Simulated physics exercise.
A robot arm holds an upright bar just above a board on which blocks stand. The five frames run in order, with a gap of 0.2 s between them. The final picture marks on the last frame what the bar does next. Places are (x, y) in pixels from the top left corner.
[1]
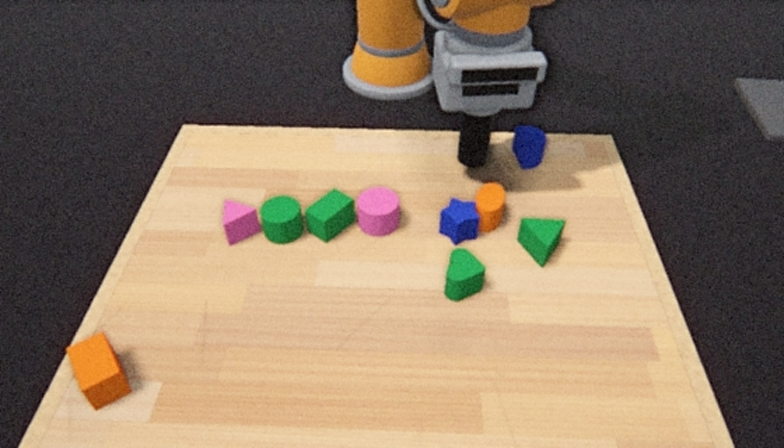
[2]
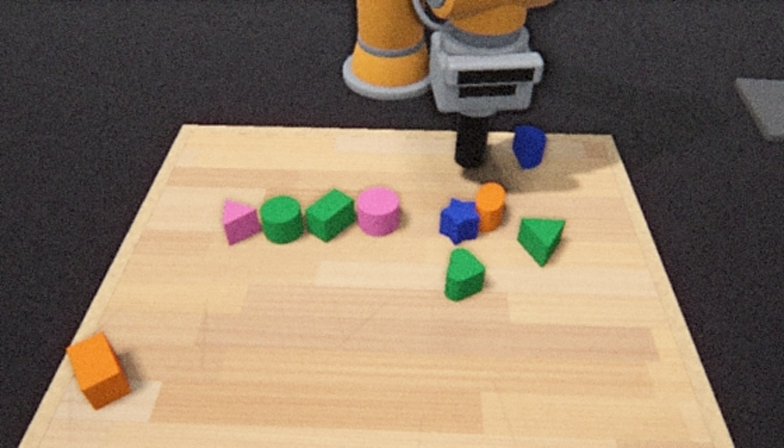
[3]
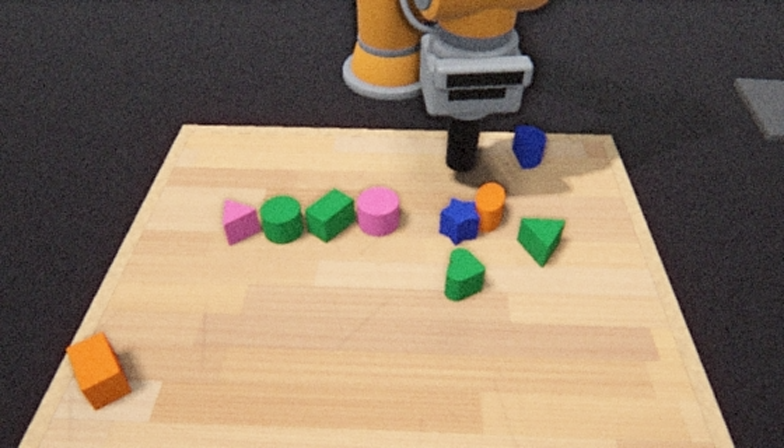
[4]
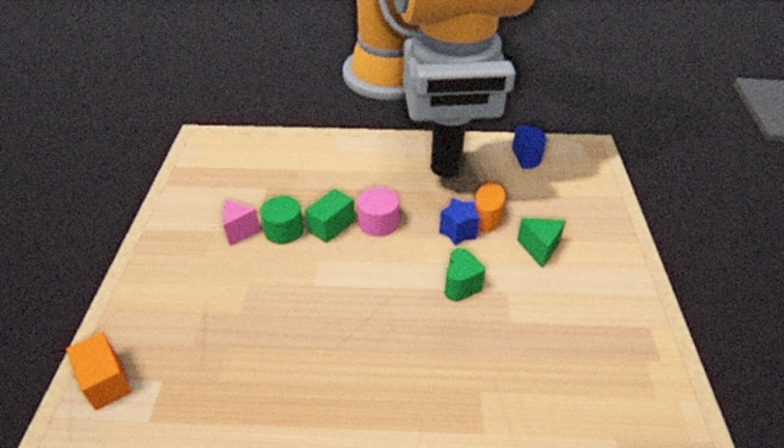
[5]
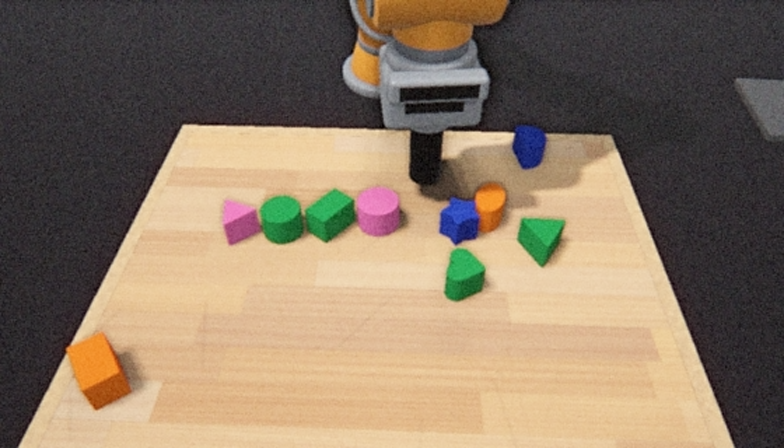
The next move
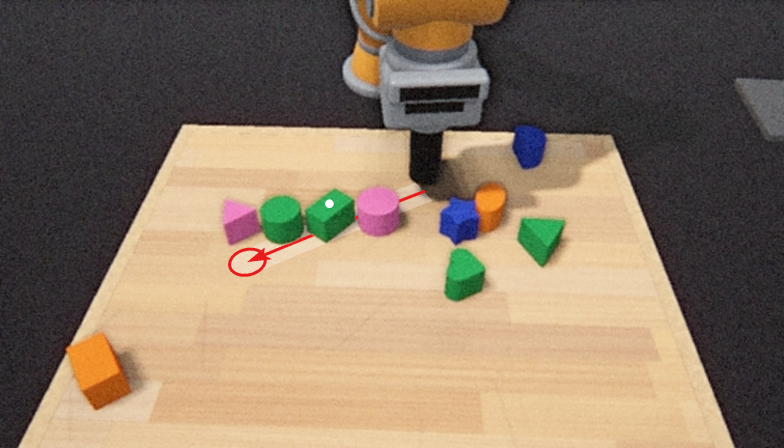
On a wooden board, a robot arm moving its black upright bar slightly left and nearer above coloured blocks that stay still.
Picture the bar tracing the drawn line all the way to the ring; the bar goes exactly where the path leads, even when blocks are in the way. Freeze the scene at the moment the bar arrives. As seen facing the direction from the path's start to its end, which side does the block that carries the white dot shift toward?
Facing from start to end, it shifts left.
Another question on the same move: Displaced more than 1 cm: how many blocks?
Total: Three-plus.
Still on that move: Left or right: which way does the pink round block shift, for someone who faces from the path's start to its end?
Seen from start to end, it moves left.
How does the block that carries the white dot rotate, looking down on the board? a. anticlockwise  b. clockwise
It's a.
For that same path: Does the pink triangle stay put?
I expect not.
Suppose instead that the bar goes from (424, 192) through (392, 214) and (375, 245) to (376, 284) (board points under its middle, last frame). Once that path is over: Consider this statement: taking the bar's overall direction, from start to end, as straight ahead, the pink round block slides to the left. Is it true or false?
The claim does not hold.
Drawn move, from (424, 192) to (248, 262); the dot is on the green rectangular block.
The first path, step by step. One third of the way, bar (368, 197); pink round block (360, 216).
Two thirds of the way, bar (307, 221); pink triangle (230, 210), turned 15° anticlockwise; green round block (269, 210); green rectangular block (278, 237); pink round block (346, 229).
At the end, bar (243, 246); pink triangle (212, 205), turned 50° anticlockwise; green round block (242, 211); green rectangular block (231, 271), turned 40° anticlockwise; pink round block (346, 229).
